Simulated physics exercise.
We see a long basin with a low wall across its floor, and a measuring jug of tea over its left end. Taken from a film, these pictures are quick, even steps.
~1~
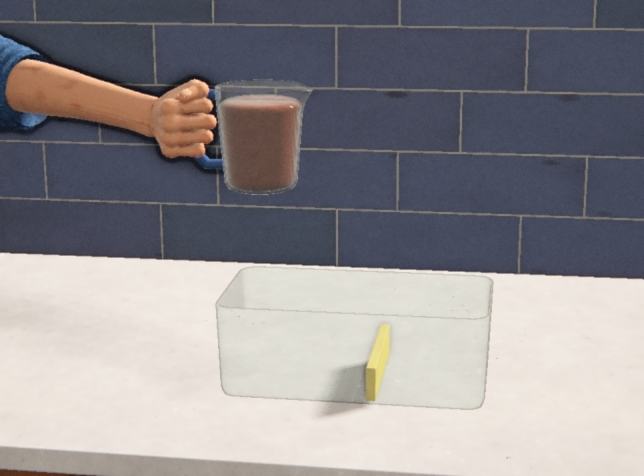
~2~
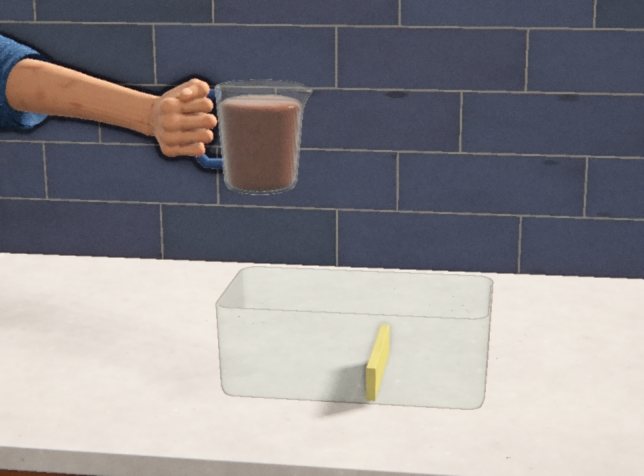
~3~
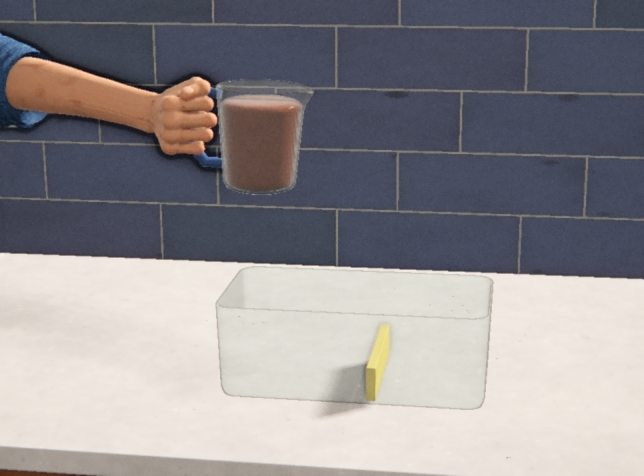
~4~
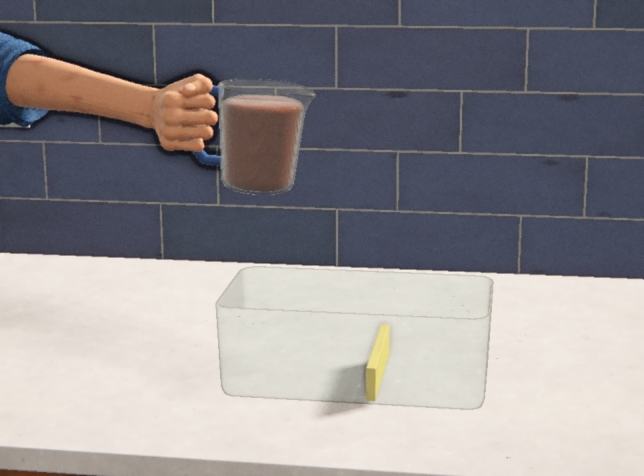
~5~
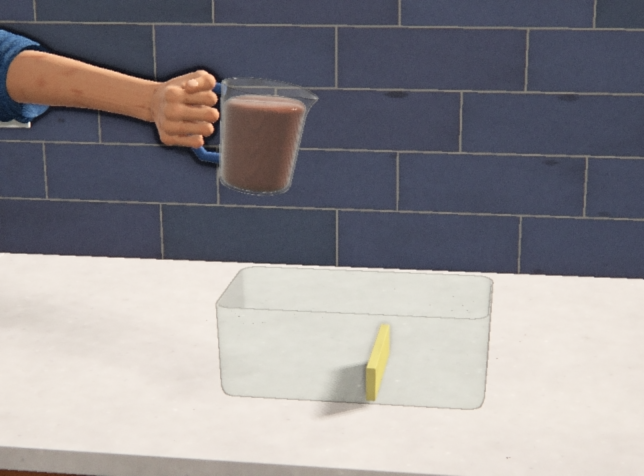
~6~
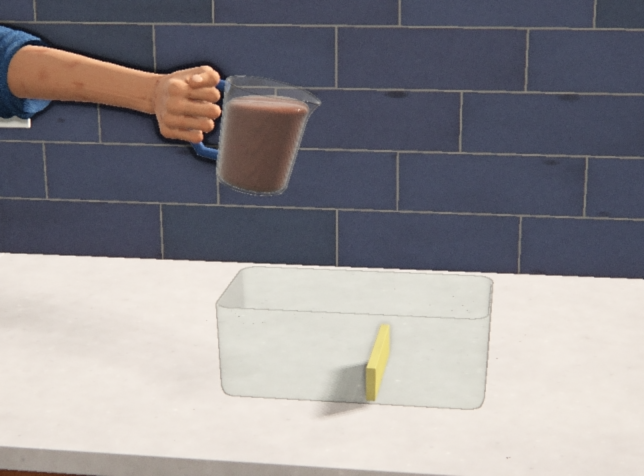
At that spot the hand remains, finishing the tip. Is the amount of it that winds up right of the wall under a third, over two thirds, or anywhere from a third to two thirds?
In the end it is from a third to two thirds.
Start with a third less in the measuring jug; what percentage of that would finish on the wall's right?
Best guess: Around 25 %.
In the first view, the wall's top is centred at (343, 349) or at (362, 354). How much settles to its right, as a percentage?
About 90 % for the first and about 75 % for the second.
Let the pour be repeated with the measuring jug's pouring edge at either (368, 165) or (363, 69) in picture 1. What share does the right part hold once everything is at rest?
Roughly 90 % and 80 %.
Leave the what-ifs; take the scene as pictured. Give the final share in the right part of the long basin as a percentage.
Near 50 %.
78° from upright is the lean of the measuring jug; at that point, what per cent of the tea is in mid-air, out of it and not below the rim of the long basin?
Airborne fraction: Approx. 25 %.
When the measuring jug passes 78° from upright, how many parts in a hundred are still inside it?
I'd put it at some 75 in a hundred.
A moment on, the measuring jug is tipped on its side and 73 per cent is still to pour, 1 is left of the wall and 2 right of it.
Next, the measuring jug is tipped right over and 14 per cent is still to pour, 17 is left of the wall and 42 right of it.
Then the measuring jug is tipped right over and 0 per cent is still to pour, 48 is left of the wall and 50 right of it.
Later the measuring jug is tipped right over and 0 per cent is still to pour, 48 is left of the wall and 51 right of it.
Finally, 48 per cent lies left of the wall, 51 right of it and 2 outside.
